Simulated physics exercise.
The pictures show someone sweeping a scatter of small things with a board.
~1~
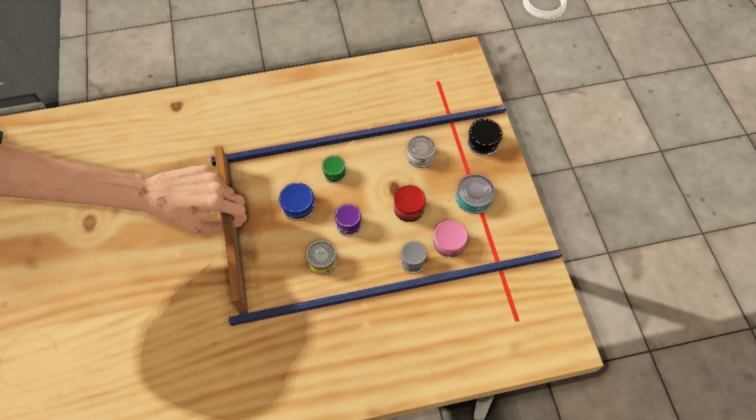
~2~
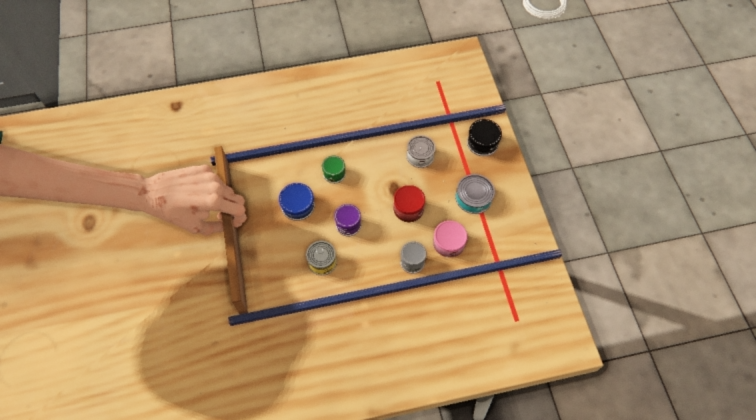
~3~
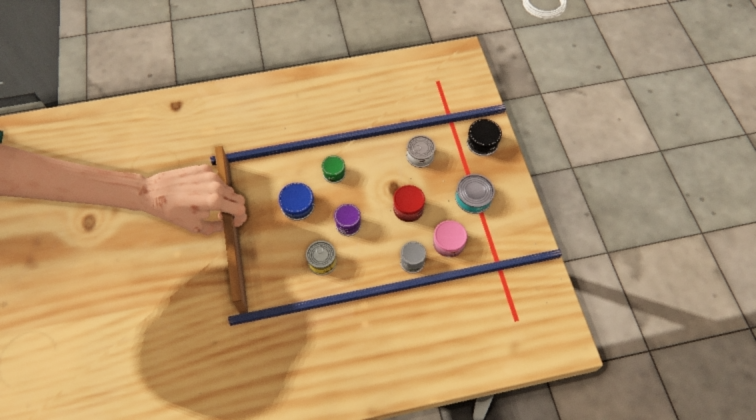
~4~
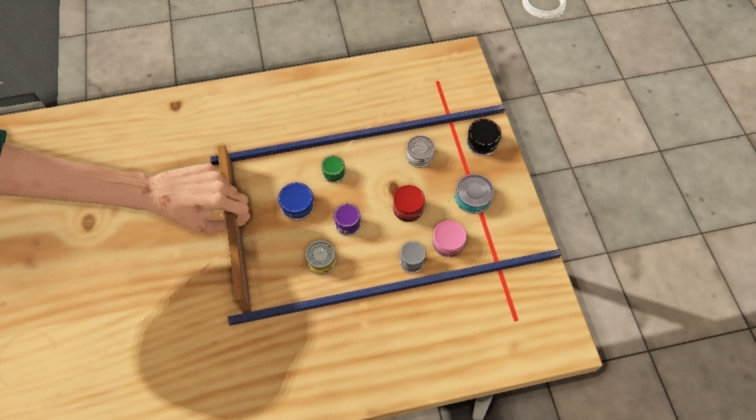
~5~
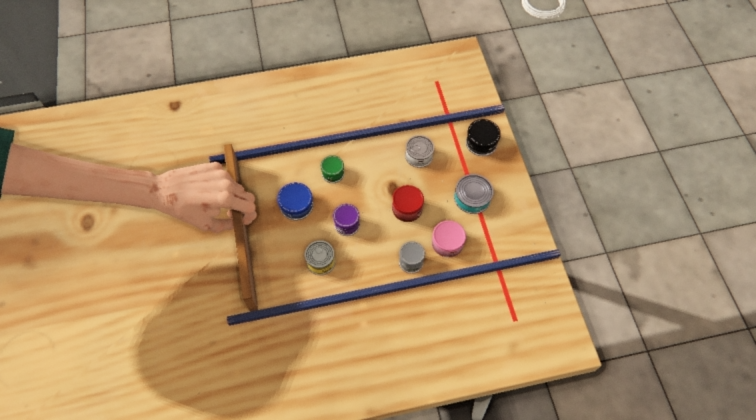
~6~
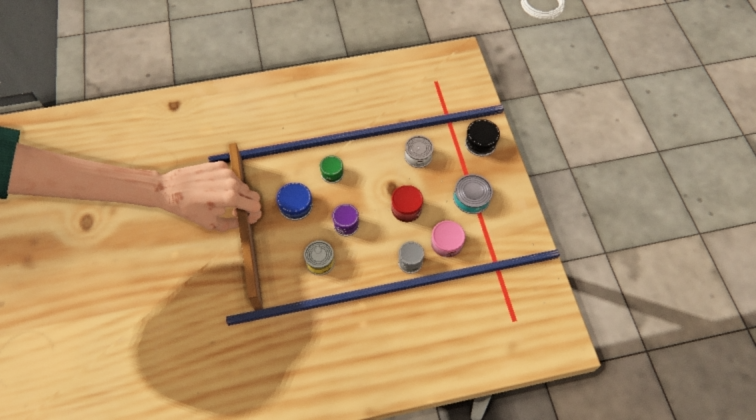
On a wooden table, a hand slides a board slightly right toward scattered, unmoving small containers.
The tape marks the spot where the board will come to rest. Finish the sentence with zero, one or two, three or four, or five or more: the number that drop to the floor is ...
The number that drop to the floor is one or two.
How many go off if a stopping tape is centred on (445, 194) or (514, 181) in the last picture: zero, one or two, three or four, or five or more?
First not one, then five or over.
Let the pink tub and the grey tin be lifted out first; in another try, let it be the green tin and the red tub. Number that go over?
In order, the numbers are 2 and 0.
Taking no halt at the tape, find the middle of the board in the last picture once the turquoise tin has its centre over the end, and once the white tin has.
Middle: Roughly (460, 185); roughly (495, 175).
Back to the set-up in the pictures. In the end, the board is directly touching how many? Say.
5 are in contact with it.
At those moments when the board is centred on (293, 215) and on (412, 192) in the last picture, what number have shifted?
At first I count 1, and then 9.
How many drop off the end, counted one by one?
My count gives 2.
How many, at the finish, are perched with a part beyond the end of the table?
Number: 0.
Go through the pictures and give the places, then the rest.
The first picture shows black tin (484, 138); turquoise tin (475, 194); pink tub (450, 239); board (231, 227); tape (474, 189).
The second picture shows turquoise tin (475, 194); purple tin (348, 220).
The third picture shows pink tub (450, 239); white tin (421, 151).
The fourth picture shows black tin (484, 138); yellow pot (321, 258).
The fifth picture shows turquoise tin (473, 194); board (240, 225).
The sixth picture shows black tin (482, 138); turquoise tin (473, 194); pink tub (448, 239); board (245, 224); tape (471, 189).
A little later, none off yet; black tin at rest near (482, 138); turquoise tin at rest near (473, 194); pink tub at rest near (448, 239).
Next, none off yet; black tin at rest near (482, 138); turquoise tin at rest near (473, 194); pink tub moving near (454, 239).
When it is over, the number that fall off is one or two; down, turquoise tin and black tin.
